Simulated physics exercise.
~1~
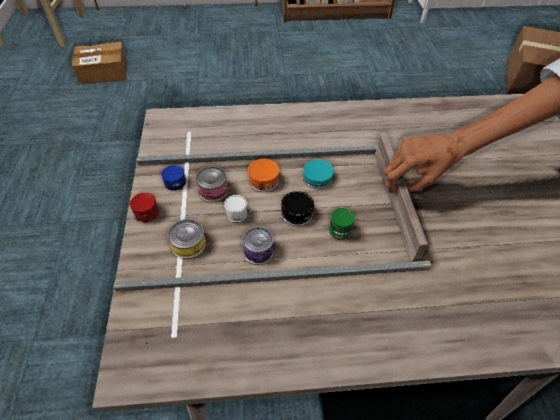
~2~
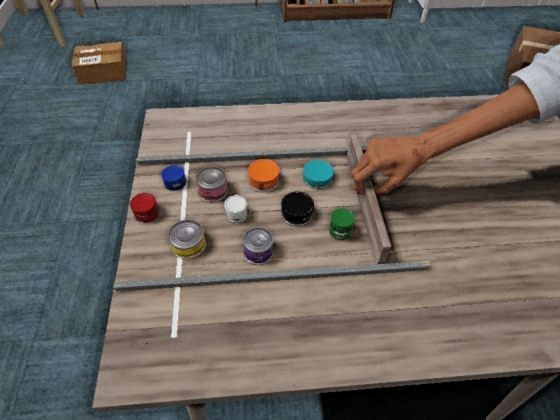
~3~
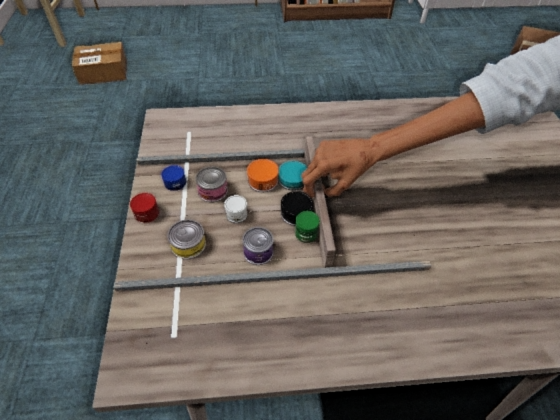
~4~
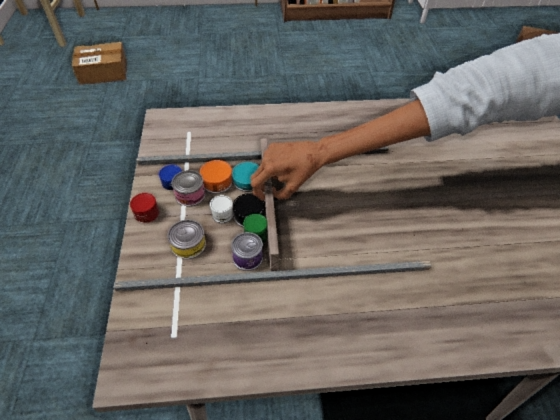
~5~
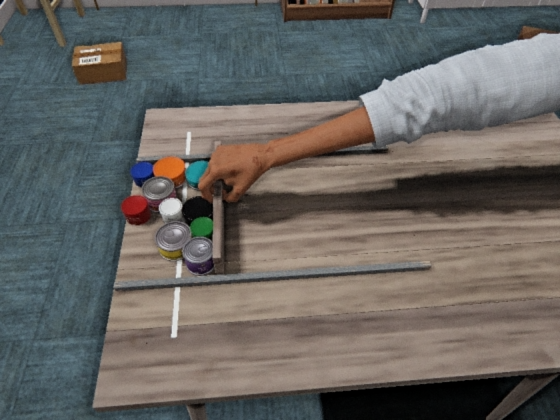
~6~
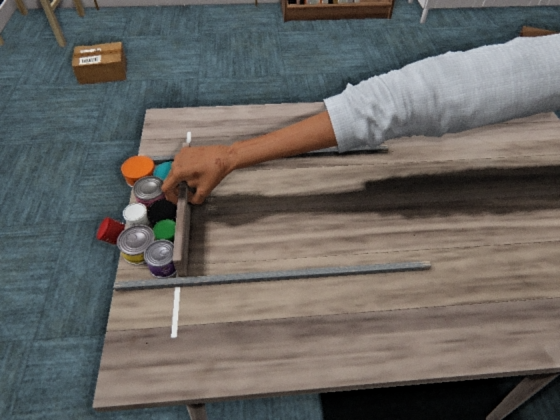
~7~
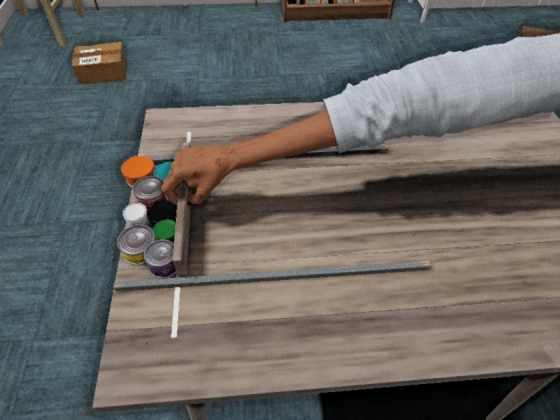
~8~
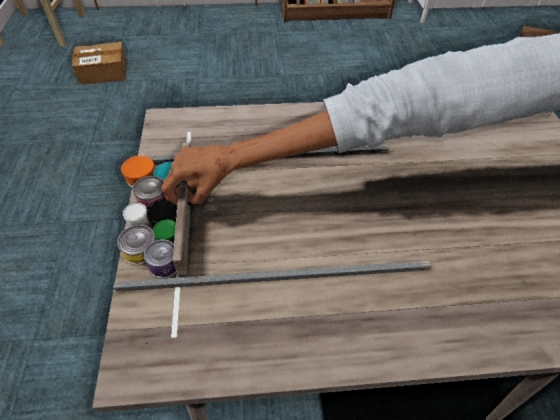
A hand slid an upright wooden board leftward across a table, gathering colorful little tubs and tins into a tight cluster and pushing them toward the left edge. The blue tub and then the red one went over, and the board stopped at the white tape with the others still on the table.
